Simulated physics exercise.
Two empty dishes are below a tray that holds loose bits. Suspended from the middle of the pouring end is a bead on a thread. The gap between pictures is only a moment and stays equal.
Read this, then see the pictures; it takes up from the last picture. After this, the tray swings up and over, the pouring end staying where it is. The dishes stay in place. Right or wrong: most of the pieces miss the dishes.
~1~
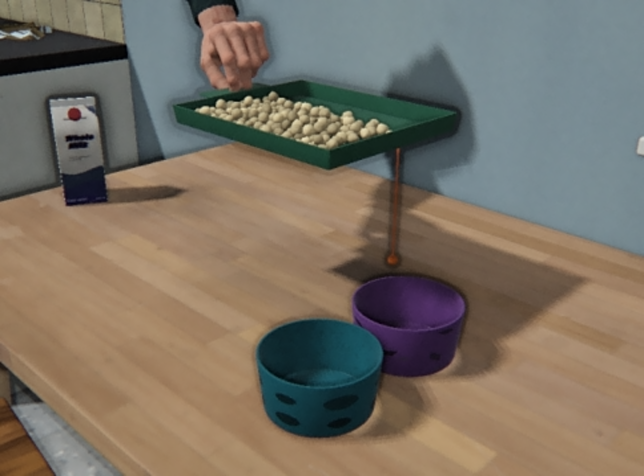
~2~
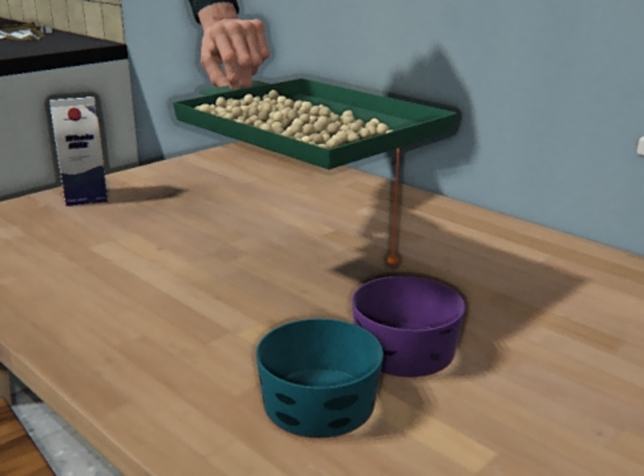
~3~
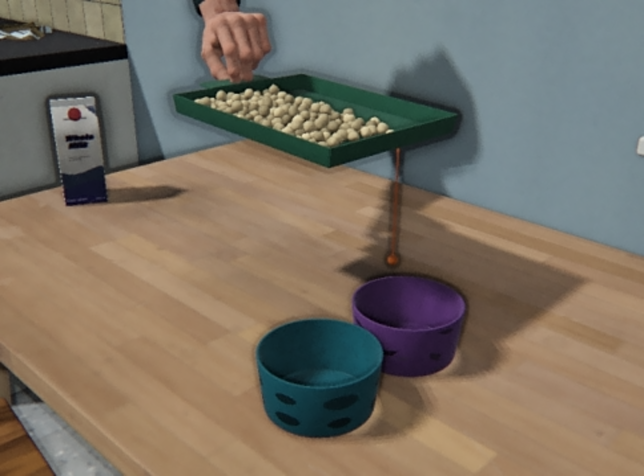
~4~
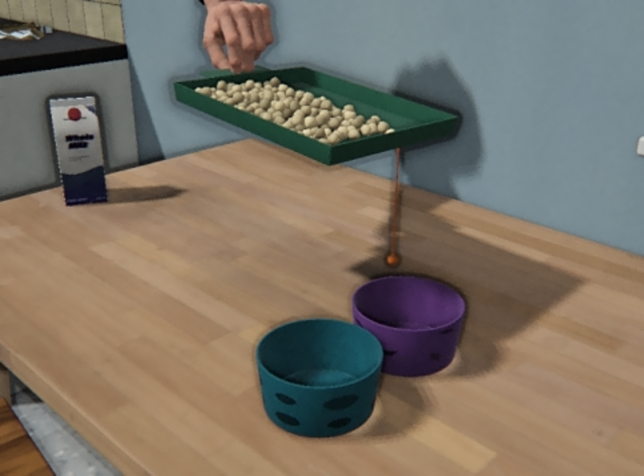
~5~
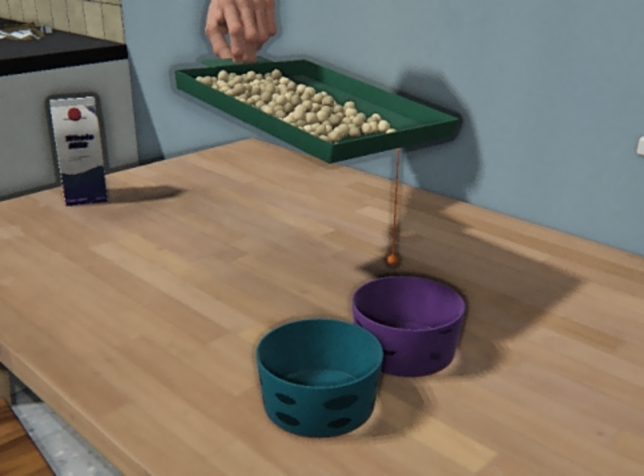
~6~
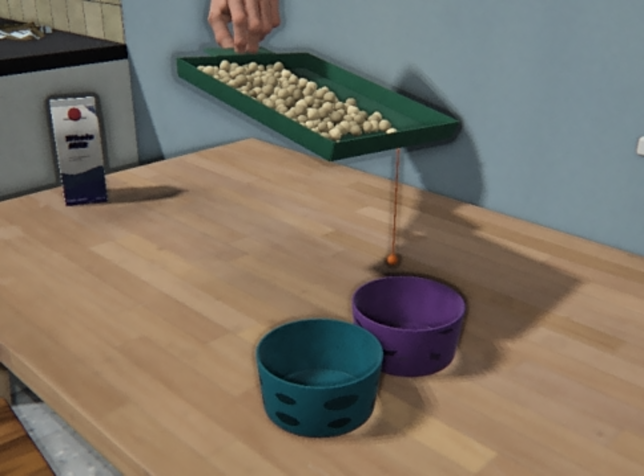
Right.
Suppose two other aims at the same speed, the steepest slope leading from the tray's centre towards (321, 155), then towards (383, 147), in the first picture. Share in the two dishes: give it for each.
Shares, approx.: 20 %, then 60 %.
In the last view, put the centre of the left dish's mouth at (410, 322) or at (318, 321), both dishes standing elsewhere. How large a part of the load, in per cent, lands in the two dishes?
In order, 50 % and 20 %.
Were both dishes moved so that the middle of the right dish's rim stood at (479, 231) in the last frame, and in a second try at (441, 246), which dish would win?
Result, try one: The dish at left; try two: The dish at right.
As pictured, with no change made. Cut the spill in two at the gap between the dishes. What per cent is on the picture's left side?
About 0 %.
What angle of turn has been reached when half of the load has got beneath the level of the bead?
It has tipped about 105 degrees.
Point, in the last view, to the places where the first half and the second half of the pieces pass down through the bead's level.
First half (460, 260); second half (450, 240).
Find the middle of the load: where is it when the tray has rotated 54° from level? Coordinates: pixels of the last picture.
(392, 94).
Soon, tray tipped steeply; nearly all on the tray; a stray few outside both; a stray few in the air.
A while on, tray tipped right over; nearly all on the tray; a small part outside both.
Towards the end, tray tipped past a quarter turn; a small part in the right dish; nearly all outside both.
Finally, tray tipped past a quarter turn; none in the left dish; a small part in the right dish; nearly all outside both.
